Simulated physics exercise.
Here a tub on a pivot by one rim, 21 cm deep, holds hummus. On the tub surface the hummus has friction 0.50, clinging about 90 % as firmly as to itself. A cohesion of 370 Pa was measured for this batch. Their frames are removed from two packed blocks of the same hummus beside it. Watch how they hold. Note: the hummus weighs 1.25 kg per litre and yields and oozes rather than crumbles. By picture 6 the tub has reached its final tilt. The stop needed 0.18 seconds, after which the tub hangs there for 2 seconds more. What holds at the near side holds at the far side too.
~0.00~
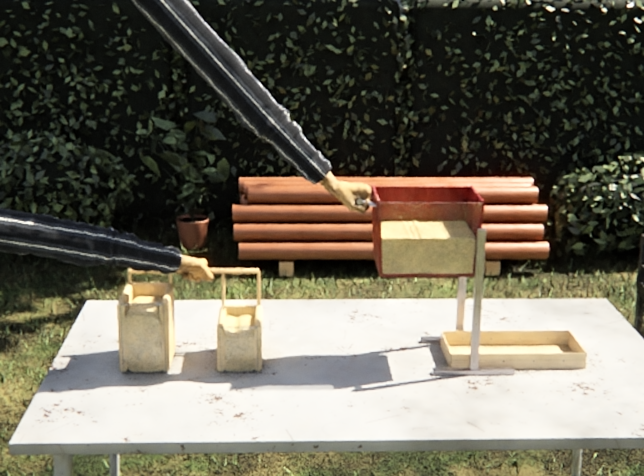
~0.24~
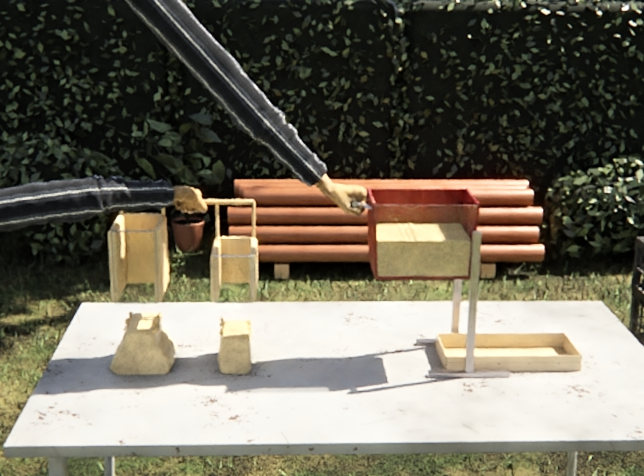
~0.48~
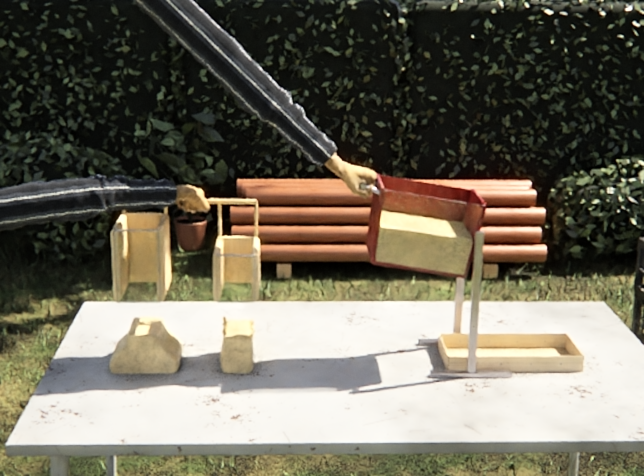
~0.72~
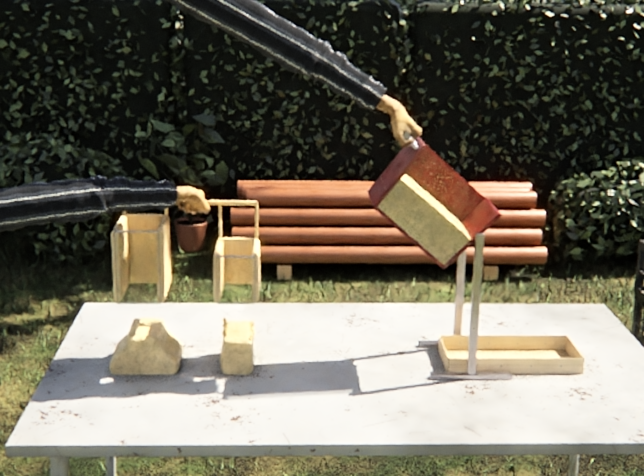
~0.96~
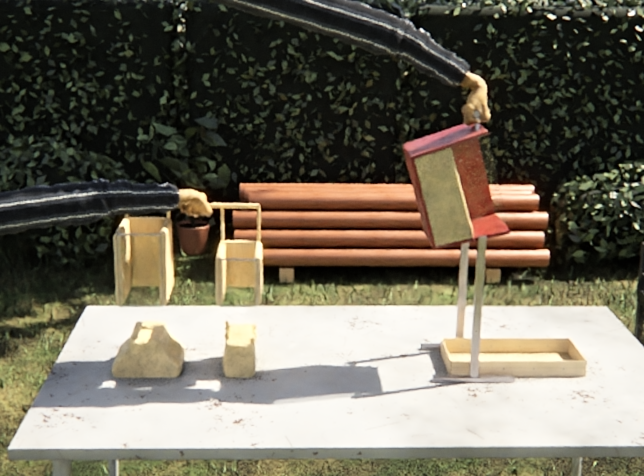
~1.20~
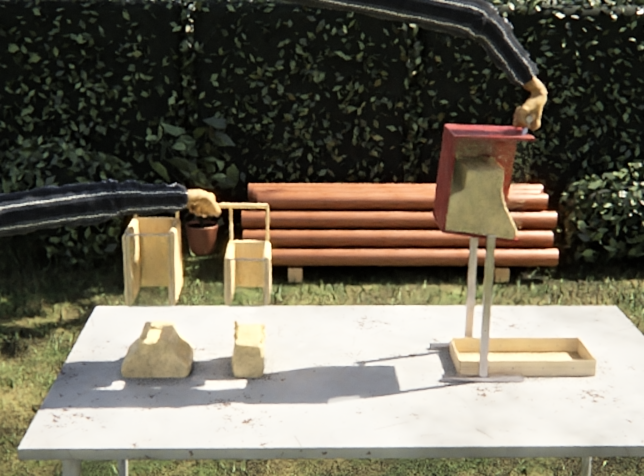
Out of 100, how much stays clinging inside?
46 %.
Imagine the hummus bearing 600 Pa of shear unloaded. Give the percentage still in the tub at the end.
I'd guess around 60 in a hundred.
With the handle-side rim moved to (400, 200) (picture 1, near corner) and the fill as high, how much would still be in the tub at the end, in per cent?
I'd say around 60 percent would remain in the tub at the end.
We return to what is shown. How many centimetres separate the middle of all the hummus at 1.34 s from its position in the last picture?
Roughly 7 cm.
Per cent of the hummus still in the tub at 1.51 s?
It's something like 50 % of the original load.
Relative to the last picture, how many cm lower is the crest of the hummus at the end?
11 cm or so.
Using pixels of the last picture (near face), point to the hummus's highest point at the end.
Roughly at pixel (471, 208).
By 1.34 s, the tub is at 95 degrees and holds 79 %.
By 1.51 s, the tub is at 95 degrees and holds 48 %.
By 1.68 s, the tub is at 95 degrees and holds 46 %.
By 1.85 s, the tub is at 95 degrees and holds 46 %.
By 3.20 s, at the end, the tub is at 95 degrees and holds 46 %.
